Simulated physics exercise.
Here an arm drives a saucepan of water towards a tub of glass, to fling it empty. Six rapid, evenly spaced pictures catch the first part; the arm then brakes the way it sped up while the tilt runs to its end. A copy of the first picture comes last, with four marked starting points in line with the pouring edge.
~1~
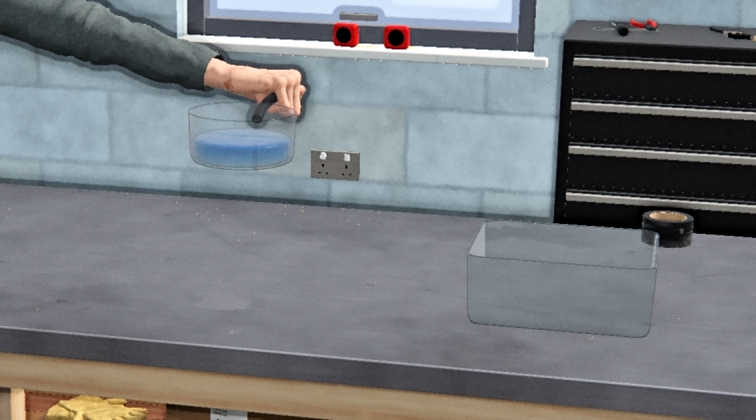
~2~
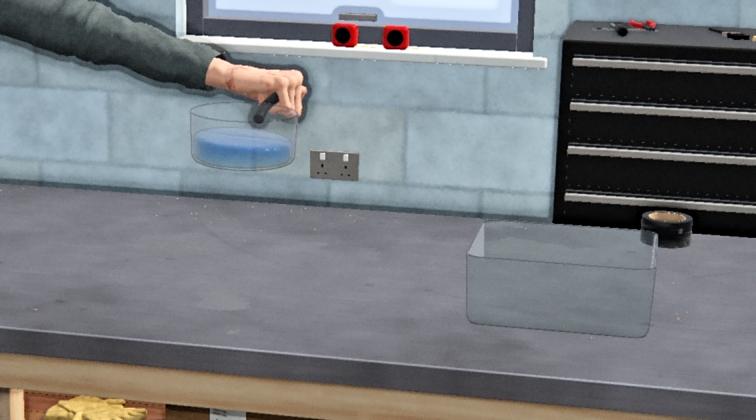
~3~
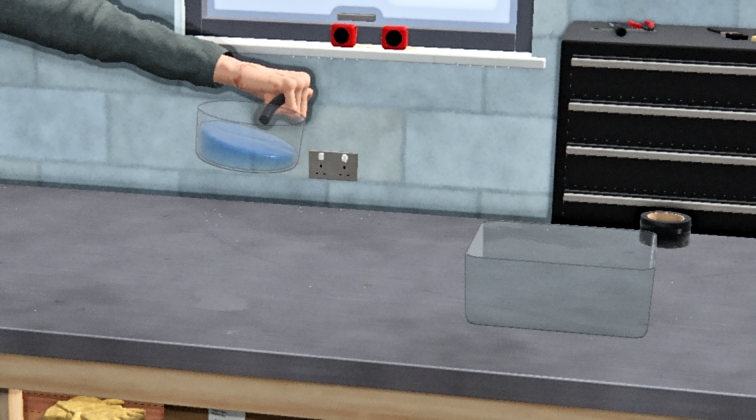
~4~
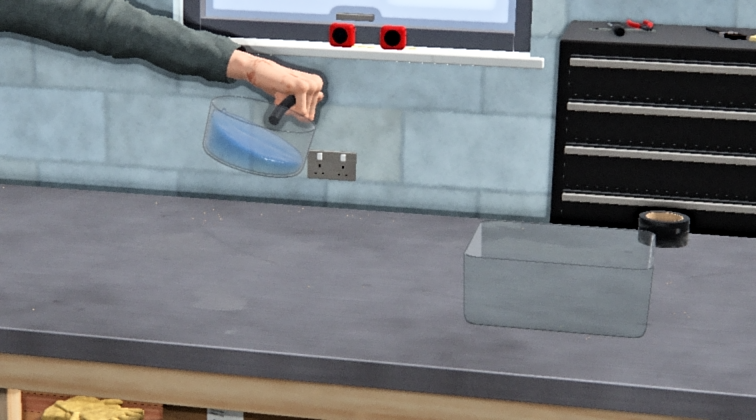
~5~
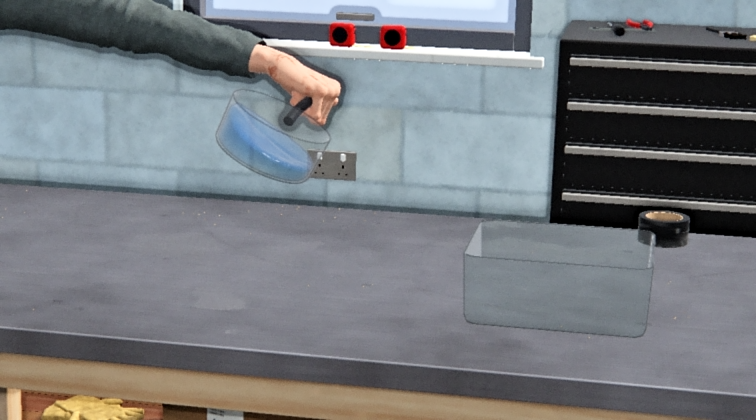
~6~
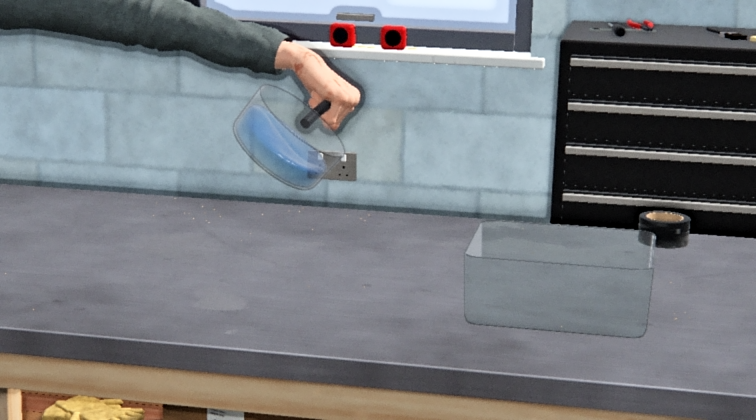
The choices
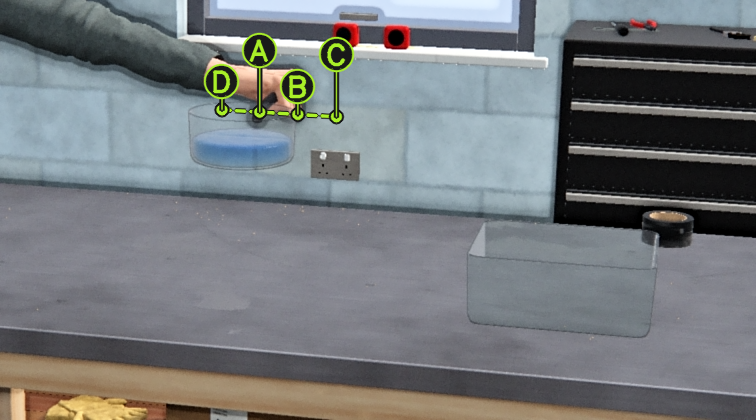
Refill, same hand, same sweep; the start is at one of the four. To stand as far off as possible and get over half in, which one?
Take C.
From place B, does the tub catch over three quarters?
No, less.
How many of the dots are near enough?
One of them.
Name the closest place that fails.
That is place B.
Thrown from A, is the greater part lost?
Yes, it does.
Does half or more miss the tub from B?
Yes.
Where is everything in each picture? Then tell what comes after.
Upright, lip at (292, 114); tub from (467, 322) to (650, 337); nothing has left yet.
Upright, lip at (294, 115); nothing has left yet.
Tipped about 6°, lip at (302, 120); nothing has left yet.
Tipped about 14°, lip at (313, 129); nothing has left yet.
Tipped about 25°, lip at (328, 140); nothing has left yet.
Tipped about 38°, lip at (342, 154); nothing has left yet.
On the marked copy, A at (259, 112); B at (297, 114); C at (336, 116); D at (221, 109).
For place A, about 0 % lands in the tub, 97 % falls short and 3 % goes beside or beyond.
For place B, about 23 % lands in the tub, 72 % falls short and 5 % goes beside or beyond.
For place C, about 64 % lands in the tub, 21 % falls short and 14 % goes beside or beyond.
For place D, about 0 % lands in the tub, 100 % falls short.
